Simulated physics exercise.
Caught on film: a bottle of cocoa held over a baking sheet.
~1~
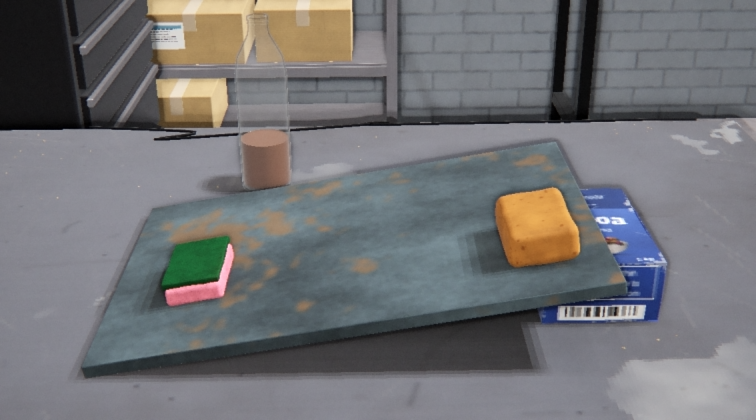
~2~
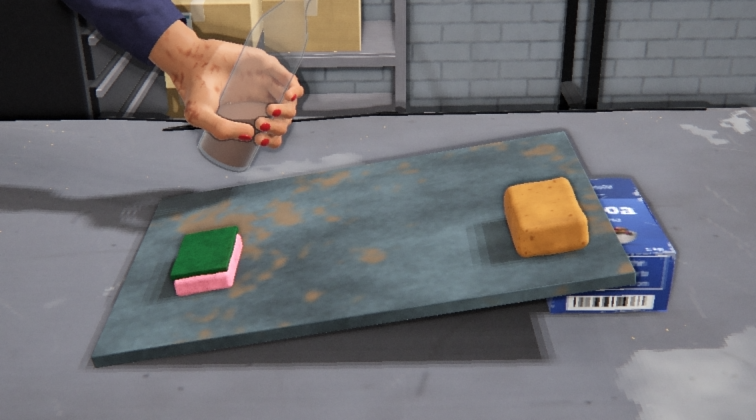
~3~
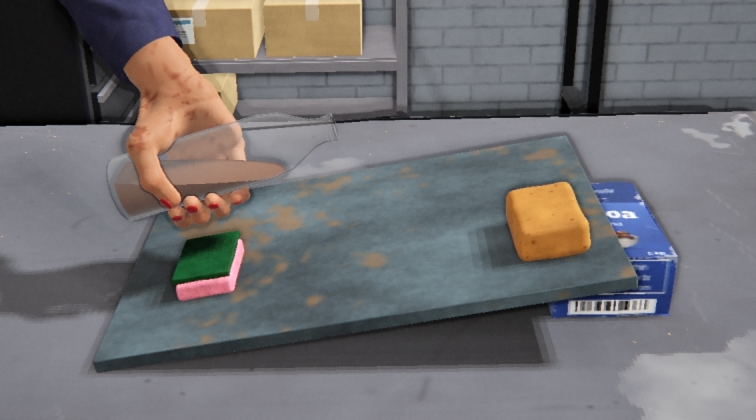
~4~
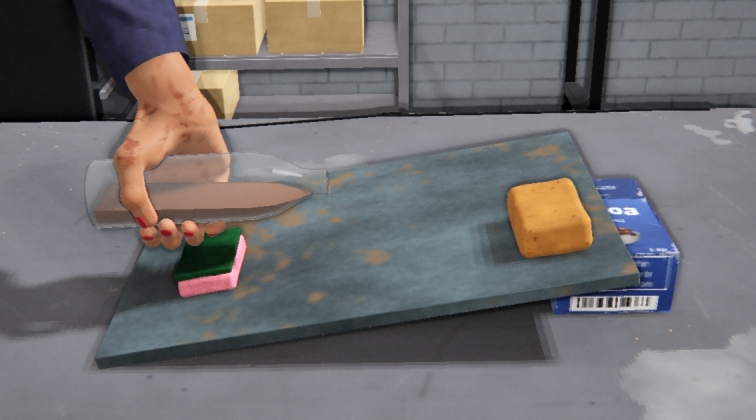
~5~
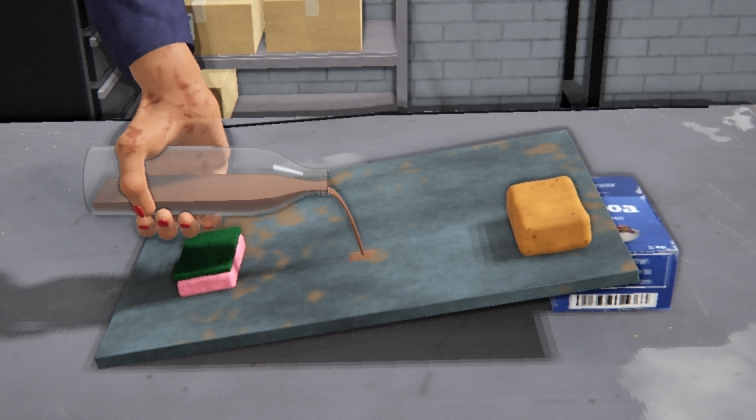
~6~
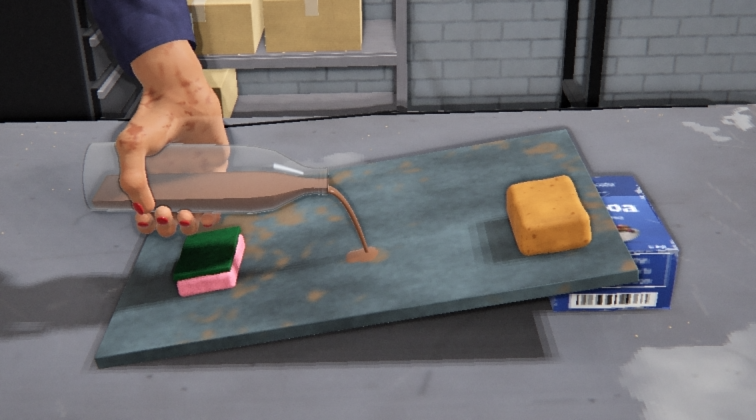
A hand lifts a bottle, tips it sideways and pours brown liquid onto a sloping board.
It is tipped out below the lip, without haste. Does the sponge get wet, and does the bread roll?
The sponge ends up in the puddle and the bread roll remains untouched.
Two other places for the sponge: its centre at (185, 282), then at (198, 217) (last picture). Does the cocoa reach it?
At the first place it is reached, at the second it escapes.
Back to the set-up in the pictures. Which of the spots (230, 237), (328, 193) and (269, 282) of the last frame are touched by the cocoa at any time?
In turn: Soaked, dry, in the puddle.
A moment on, it runs down to the left; the sponge is reached; the bread roll is untouched.
Further on, it runs down to the left and off the end; the sponge is reached; the bread roll is untouched.
When it is over, it runs down to the left and off the end; the sponge is reached; the bread roll is untouched.
